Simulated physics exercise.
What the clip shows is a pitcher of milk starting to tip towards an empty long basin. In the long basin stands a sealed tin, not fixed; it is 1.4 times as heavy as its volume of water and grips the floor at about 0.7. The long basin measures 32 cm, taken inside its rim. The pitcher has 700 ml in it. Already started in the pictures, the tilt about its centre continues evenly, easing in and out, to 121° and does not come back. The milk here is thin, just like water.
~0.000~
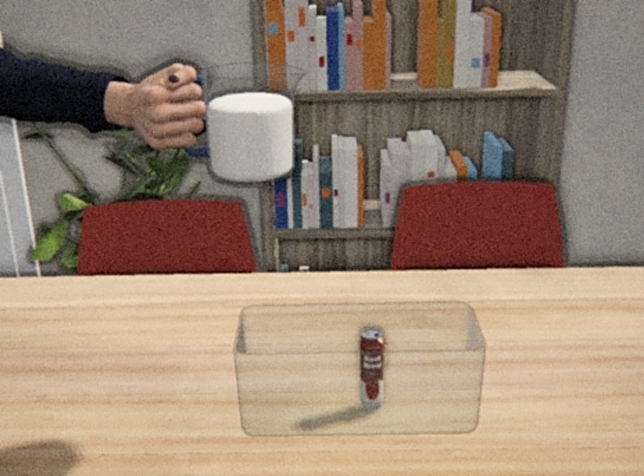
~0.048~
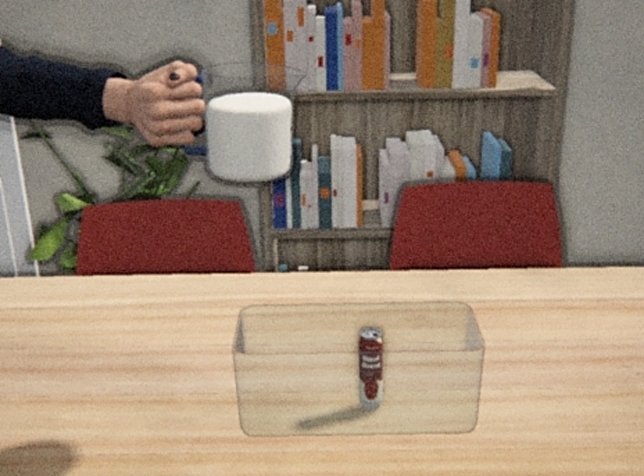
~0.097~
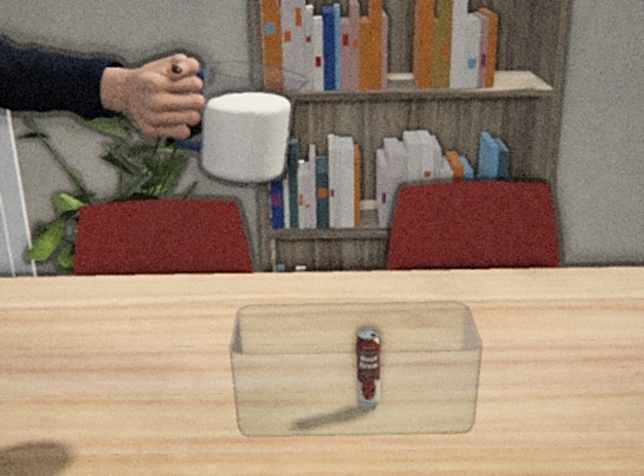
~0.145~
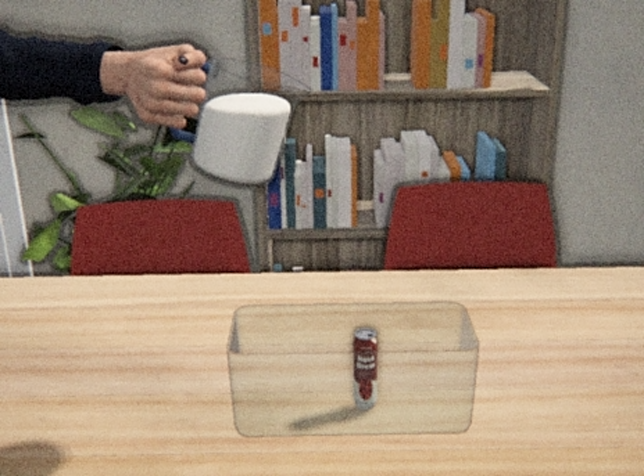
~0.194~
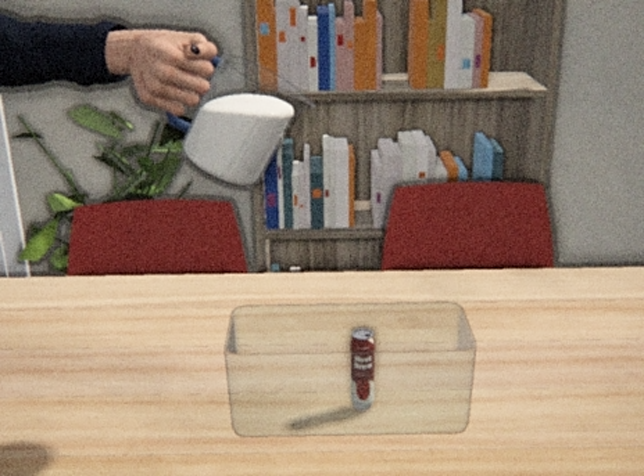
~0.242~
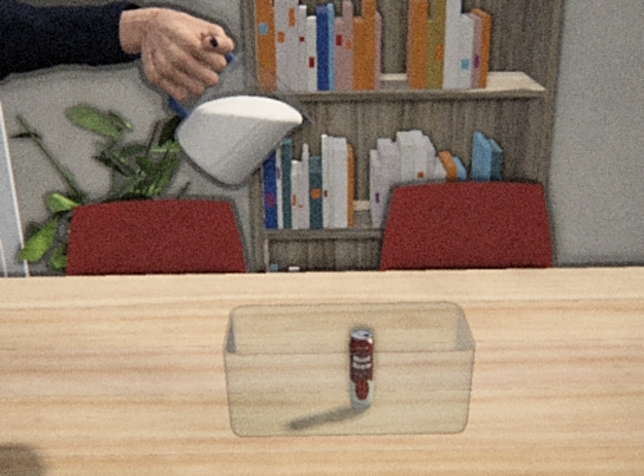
At a wooden table with red chairs and bookshelves behind it, a hand held up a white pitcher and leaned it steadily further to the right, above a clear basin with a red can.
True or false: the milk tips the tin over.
False.
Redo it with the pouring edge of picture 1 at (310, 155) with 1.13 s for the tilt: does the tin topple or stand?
Then it tips over.
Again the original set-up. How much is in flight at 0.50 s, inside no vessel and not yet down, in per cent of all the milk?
Around 48 in a hundred.
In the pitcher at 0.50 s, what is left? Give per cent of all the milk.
I'd estimate some 50 % remains.
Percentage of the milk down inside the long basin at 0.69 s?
Around 62 per cent of the whole.
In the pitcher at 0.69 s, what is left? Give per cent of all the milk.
Close to 6 percent of the whole amount.
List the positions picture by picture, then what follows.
In the first frame, it leans 0°; its right rim is at (307, 71); the milk meets the walls at (208, 102) and (291, 101); the long basin's rim runs from (238, 330) to (478, 326); the tin's top is at (372, 337).
In the second frame, it leans 2°; its right rim is at (308, 73); the milk meets the walls at (207, 102) and (291, 101).
In the third frame, it leans 8°; its right rim is at (310, 79); the milk meets the walls at (207, 102) and (291, 102).
In the fourth frame, it leans 17°; its right rim is at (313, 90); the milk meets the walls at (205, 105) and (291, 103).
In the fifth frame, it leans 29°; its right rim is at (315, 105); the milk meets the walls at (196, 117) and (294, 106).
In the sixth frame, it leans 42°; its right rim is at (316, 123); the milk meets the walls at (184, 119) and (302, 113).
Then, 0.50 s in, the tilt is 113° and 51 per cent is still to pour; the tin stands where it began.
Then, 0.69 s in, the tilt is 121° and 6 per cent is still to pour; the tin stands where it began.
Then, 0.89 s in, the tilt is 121° and 0 per cent is still to pour; the tin stands 2 cm from where it began.
Then, 1.10 s in, the tilt is 121° and 0 per cent is still to pour; the tin stands 1 cm from where it began.
Finally, the tin stands 2 cm from where it began.
